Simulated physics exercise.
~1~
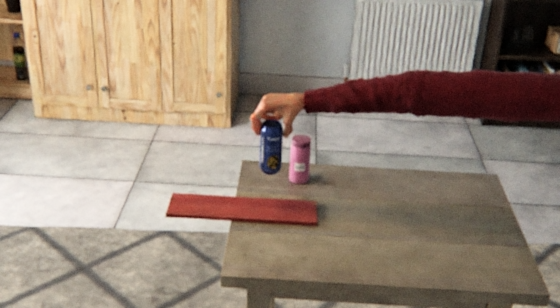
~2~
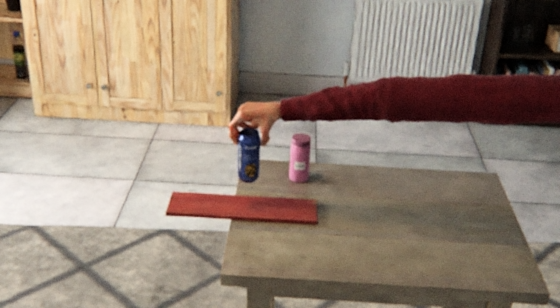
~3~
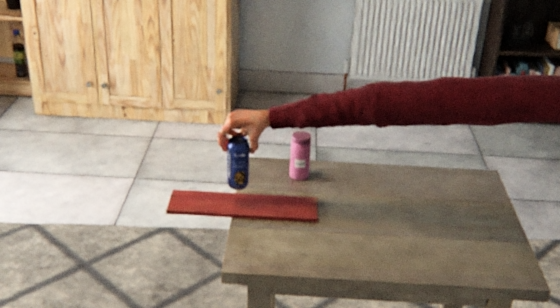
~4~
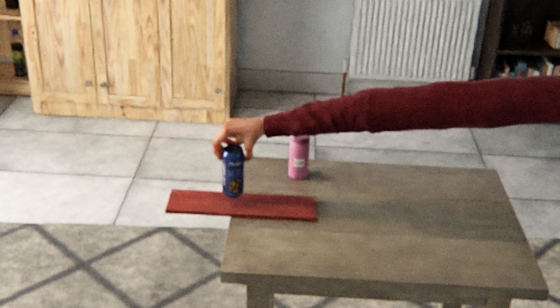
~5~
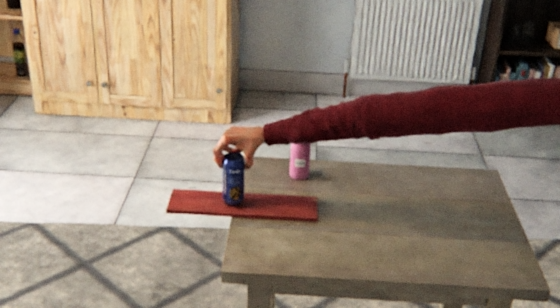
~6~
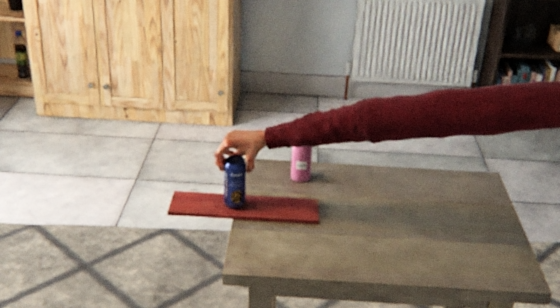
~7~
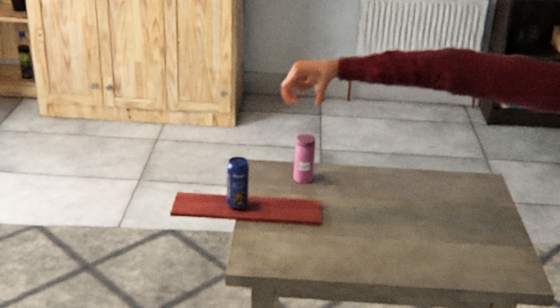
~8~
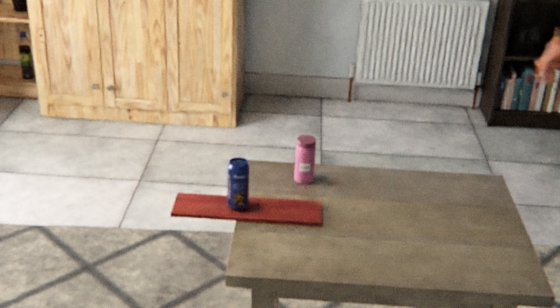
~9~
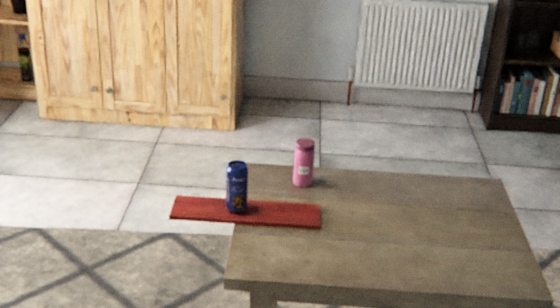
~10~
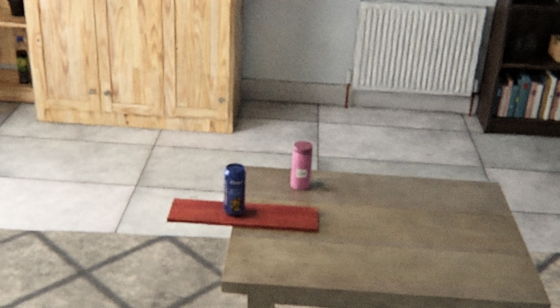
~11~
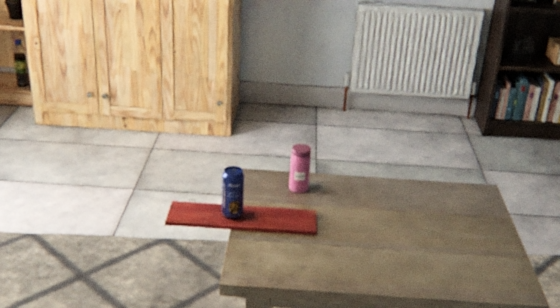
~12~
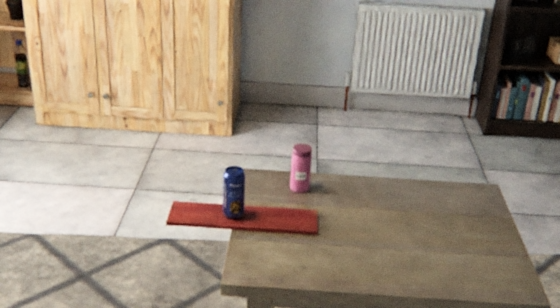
A blue can, held from above by a hand in a dark red sleeve, starts beside a pink jar on a wooden table. The hand carries it left and then lowers it toward a red plank that juts out past the table's left edge. The can comes down upright on the plank, close to the table's edge, and the fingers stay on it briefly. Then the hand lets go, draws back to the right and leaves the view. The plank does not tip, and the can stays standing on it, with the pink jar still in its place behind.
